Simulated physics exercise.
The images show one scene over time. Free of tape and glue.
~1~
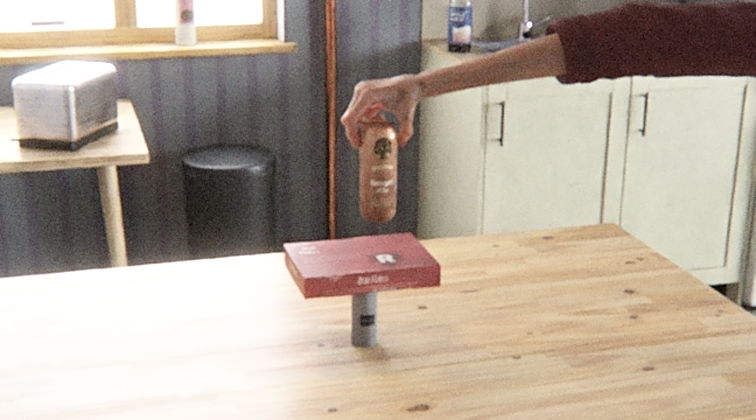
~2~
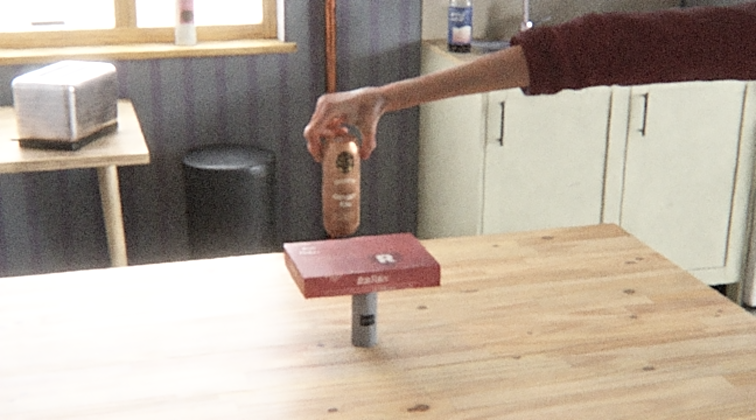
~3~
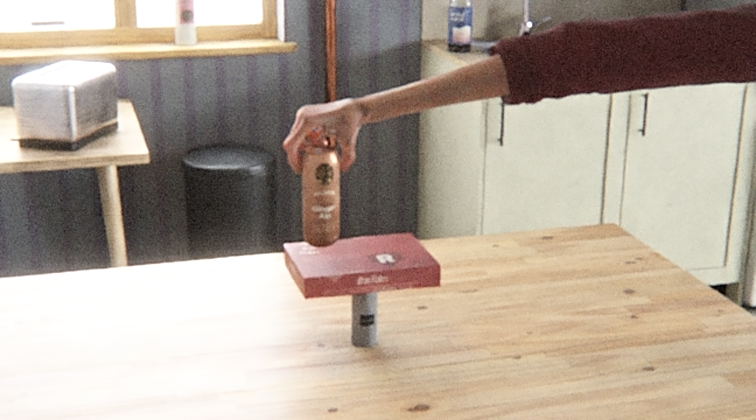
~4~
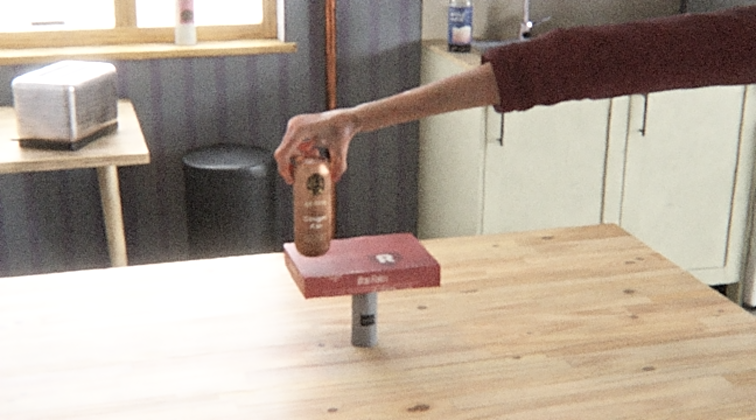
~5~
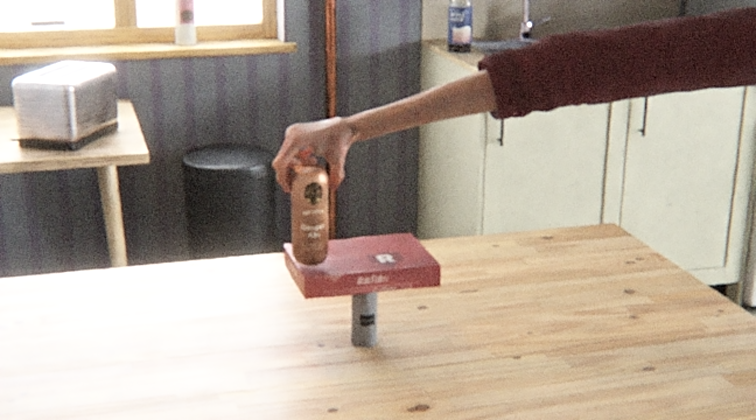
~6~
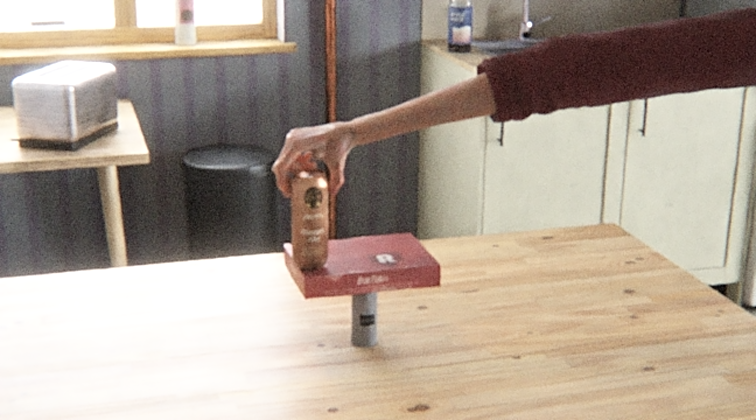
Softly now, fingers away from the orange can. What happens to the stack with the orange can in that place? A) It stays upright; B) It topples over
It topples over (B).
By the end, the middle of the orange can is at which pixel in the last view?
At about (238, 362).
Then, 0.40 s past the last view, orange can now fallen; red packet rocked 55° from its first pose.
Then, 0.60 s past the last view, red packet on its side.
Finally, fallen, red packet and orange can; grey shaker still in place. Final places as the last picture's camera would see them, orange can near (238, 362). The stack gives way.
